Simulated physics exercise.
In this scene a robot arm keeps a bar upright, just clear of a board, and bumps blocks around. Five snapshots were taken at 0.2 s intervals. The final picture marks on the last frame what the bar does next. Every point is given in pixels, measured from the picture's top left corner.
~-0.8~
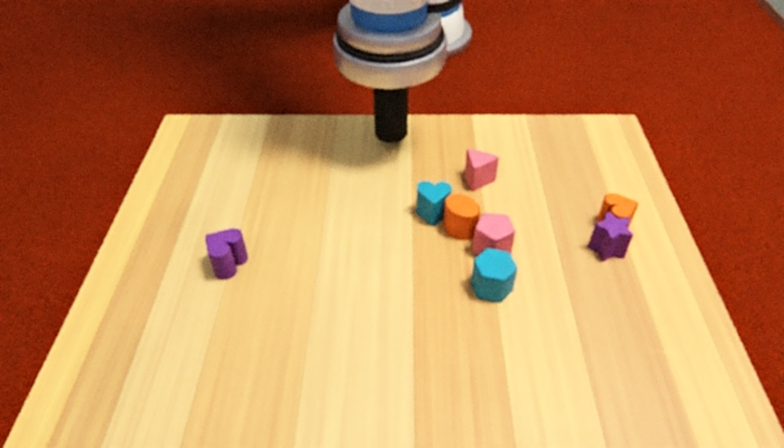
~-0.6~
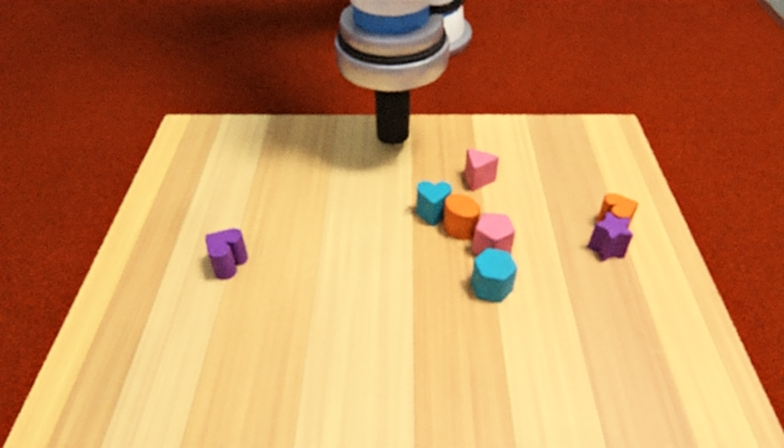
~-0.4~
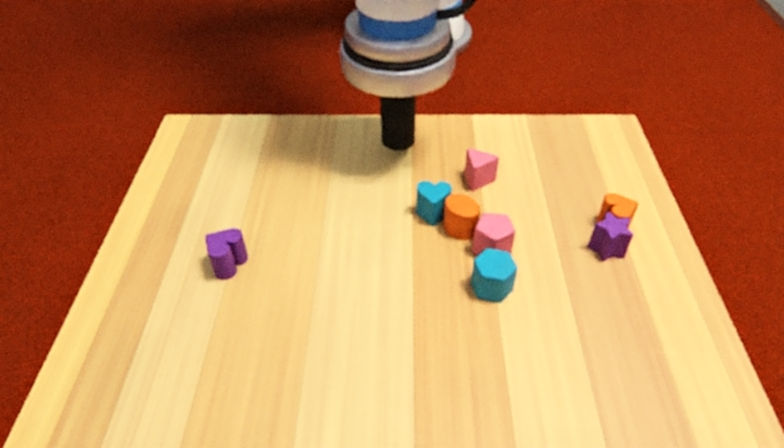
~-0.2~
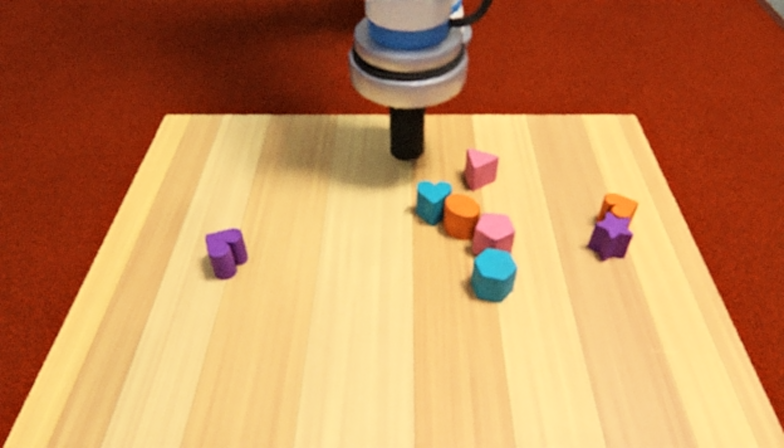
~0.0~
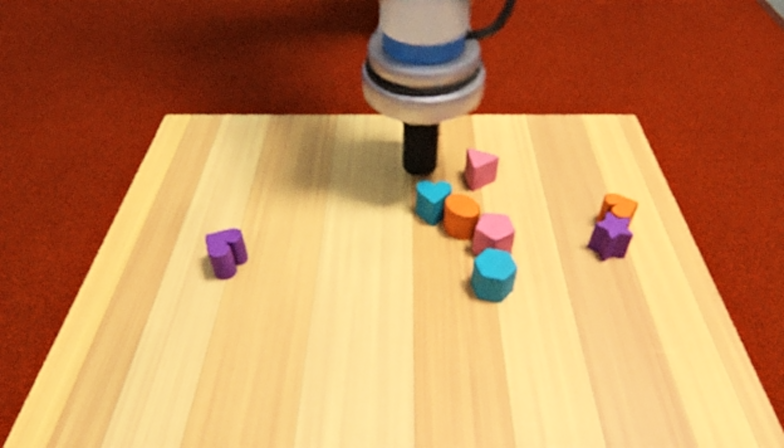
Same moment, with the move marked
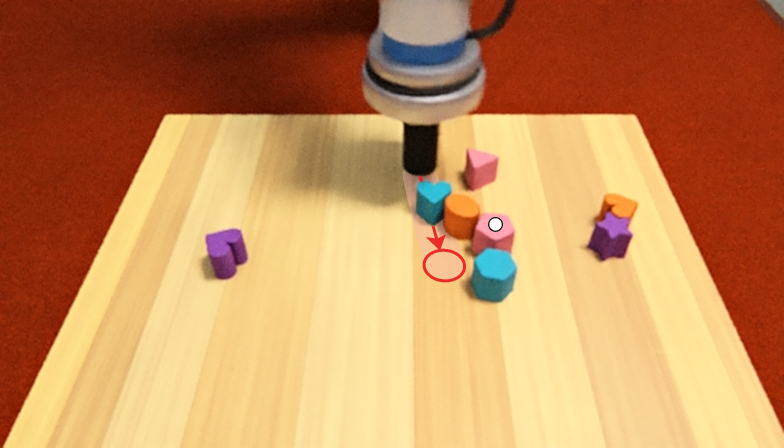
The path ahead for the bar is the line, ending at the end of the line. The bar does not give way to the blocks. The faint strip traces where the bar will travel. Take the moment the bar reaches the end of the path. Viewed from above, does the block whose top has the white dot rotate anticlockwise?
No - that is not the case.
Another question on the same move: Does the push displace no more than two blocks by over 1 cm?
I expect not.
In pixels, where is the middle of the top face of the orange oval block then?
I predict (478, 225).
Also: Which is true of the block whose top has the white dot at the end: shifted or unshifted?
The block whose top has the white dot will be pushed away from where it stands.
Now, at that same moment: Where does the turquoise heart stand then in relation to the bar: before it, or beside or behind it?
At that point it is up front.
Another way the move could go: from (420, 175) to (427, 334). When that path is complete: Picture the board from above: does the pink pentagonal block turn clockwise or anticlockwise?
The pink pentagonal block rotates clockwise.
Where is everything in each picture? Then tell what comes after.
Tip of the bar (391, 133), middles of tops, turquoise heart (434, 189), orange oval block (463, 204), pink pentagonal block (496, 224), turquoise hexagon (496, 263), in the first picture.
Bar (393, 135), nothing pushed, in the second picture.
Bar (398, 141), nothing pushed, in the third picture.
Bar (407, 151), nothing pushed, in the fourth picture.
Bar (420, 165), turquoise heart (434, 189), orange oval block (463, 204), pink pentagonal block (496, 224), turquoise hexagon (496, 263), in the fifth picture.
The line goes from (420, 175) to (444, 265); the dot is on the pink pentagonal block.
The first path, step by step. One third of the way, bar (427, 193); turquoise heart (435, 199), turned 15° anticlockwise; orange oval block (467, 208), turned 15° anticlockwise.
Two thirds of the way, bar (435, 223); turquoise heart (441, 231); orange oval block (475, 220), turned 95° anticlockwise; pink pentagonal block (512, 228), turned 30° clockwise.
At the end, bar (445, 255); turquoise heart (452, 267); orange oval block (478, 225), turned 130° anticlockwise; pink pentagonal block (513, 227), turned 35° clockwise; turquoise hexagon unmoved.
